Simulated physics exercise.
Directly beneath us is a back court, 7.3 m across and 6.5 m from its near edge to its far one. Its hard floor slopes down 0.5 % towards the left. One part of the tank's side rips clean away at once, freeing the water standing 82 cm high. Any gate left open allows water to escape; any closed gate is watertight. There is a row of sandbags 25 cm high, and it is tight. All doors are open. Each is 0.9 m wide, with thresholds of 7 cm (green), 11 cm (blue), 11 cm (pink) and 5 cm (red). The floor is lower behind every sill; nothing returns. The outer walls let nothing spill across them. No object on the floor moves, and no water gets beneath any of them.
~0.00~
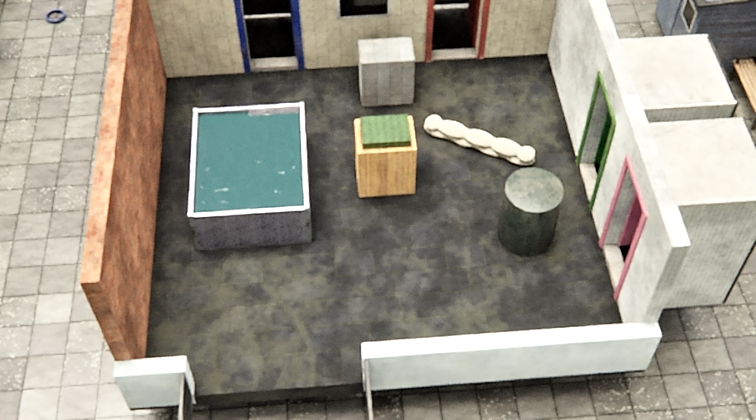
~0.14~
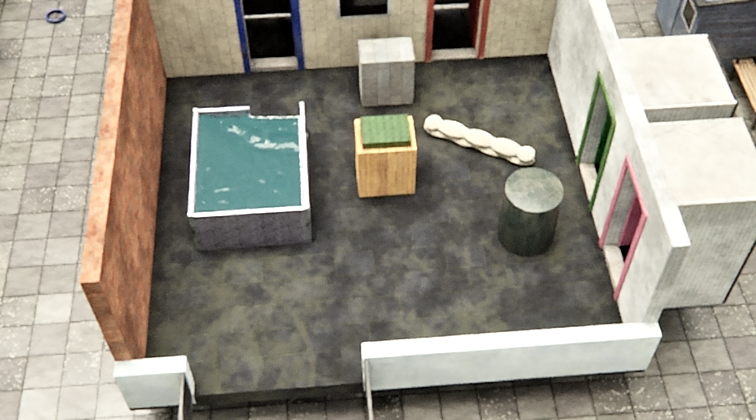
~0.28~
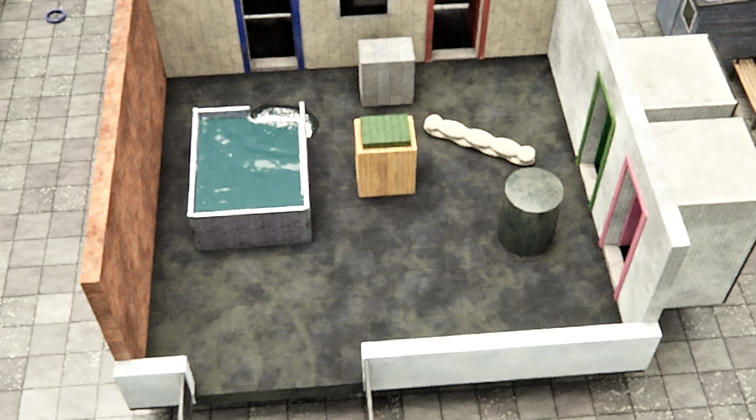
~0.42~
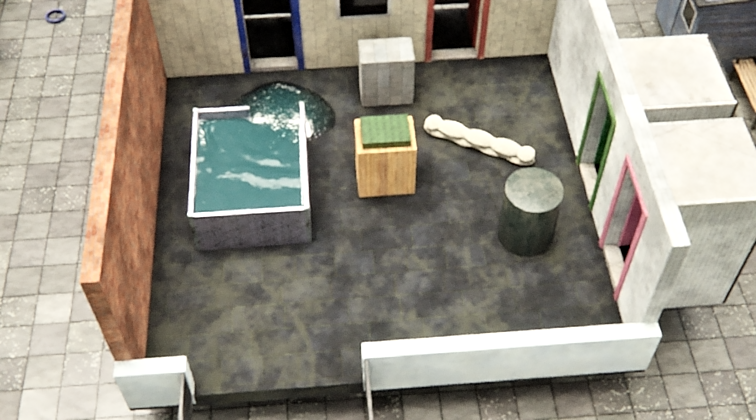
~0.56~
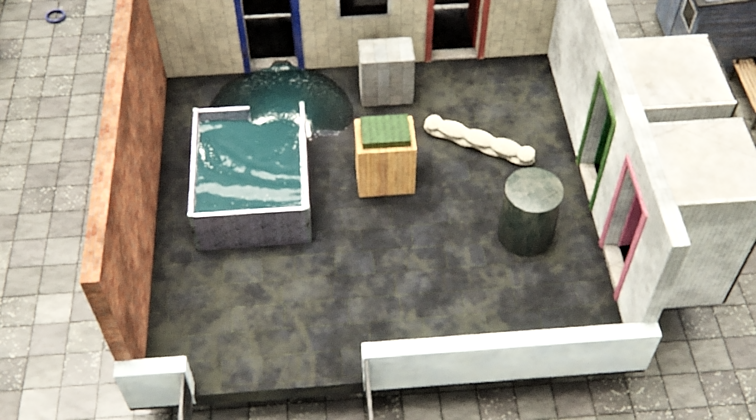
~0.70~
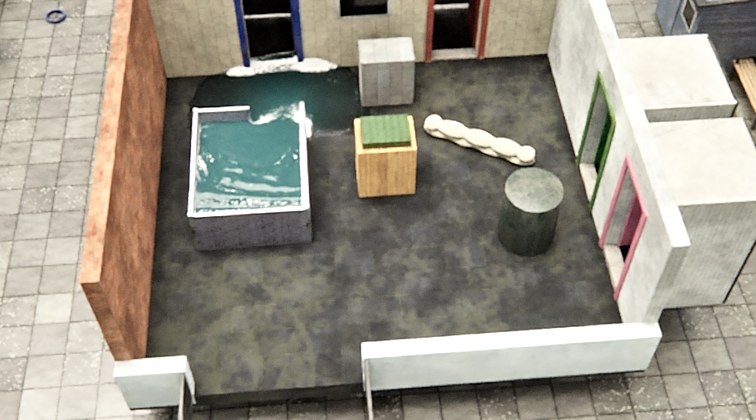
In the video, seen from above, a rectangular tank of green water in a walled court opens at its far side, and water pours out, spreading across the dark floor to the back wall by the blue-framed doorway.
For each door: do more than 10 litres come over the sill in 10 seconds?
Outcome: Green door: Not over; blue door: Over; pink door: Not over; red door: Over.
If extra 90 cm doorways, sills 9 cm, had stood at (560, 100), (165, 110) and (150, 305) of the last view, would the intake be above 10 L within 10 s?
First doorway gets there, second gets there, third falls short.
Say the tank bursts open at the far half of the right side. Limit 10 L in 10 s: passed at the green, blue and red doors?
Compared with the limit, green is higher, blue is lower and red is higher.
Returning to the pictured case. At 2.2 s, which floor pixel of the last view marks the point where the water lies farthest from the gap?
Point: Roughly (543, 54) in the last view.
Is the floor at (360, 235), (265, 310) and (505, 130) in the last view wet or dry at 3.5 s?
Untouched, untouched, soaked.
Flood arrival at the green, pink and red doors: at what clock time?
The front reaches green at 3.4 s, pink at 5.0 s, red at 1.4 s.
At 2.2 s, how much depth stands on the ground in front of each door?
In centimetres, the green door has 0, the blue door 18, the pink door 0 and the red door 7.
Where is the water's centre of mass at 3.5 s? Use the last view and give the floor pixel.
It lies at roughly (295, 143) in pixels.
After 1.4 s water covers 15 % of the floor and is deepest (40 cm) near (284, 133); green door not reached, blue door 10 cm at the sill, 152 L in, pink door not reached, red door not reached.
After 2.2 s water covers 25 % of the floor and is deepest (36 cm) near (291, 70); green door not reached, blue door 18 cm at the sill, 341 L in, pink door not reached, red door 7 cm at the sill, 0 L in.
After 3.5 s water covers 40 % of the floor and is deepest (28 cm) near (282, 70); green door 2 cm at the sill, 0 L in, blue door 26 cm at the sill, 505 L in, pink door not reached, red door 8 cm at the sill, 10 L in.
After 6.0 s water covers 60 % of the floor and is deepest (20 cm) near (177, 77); green door 7 cm at the sill, 0 L in, blue door 18 cm at the sill, 654 L in, pink door 4 cm at the sill, 0 L in, red door 6 cm at the sill, 18 L in.
After 10.0 s water covers 85 % of the floor and is deepest (12 cm) near (168, 77); green door 4 cm at the sill, 0 L in, blue door 11 cm at the sill, 700 L in, pink door 4 cm at the sill, 0 L in, red door 5 cm at the sill, 19 L in.
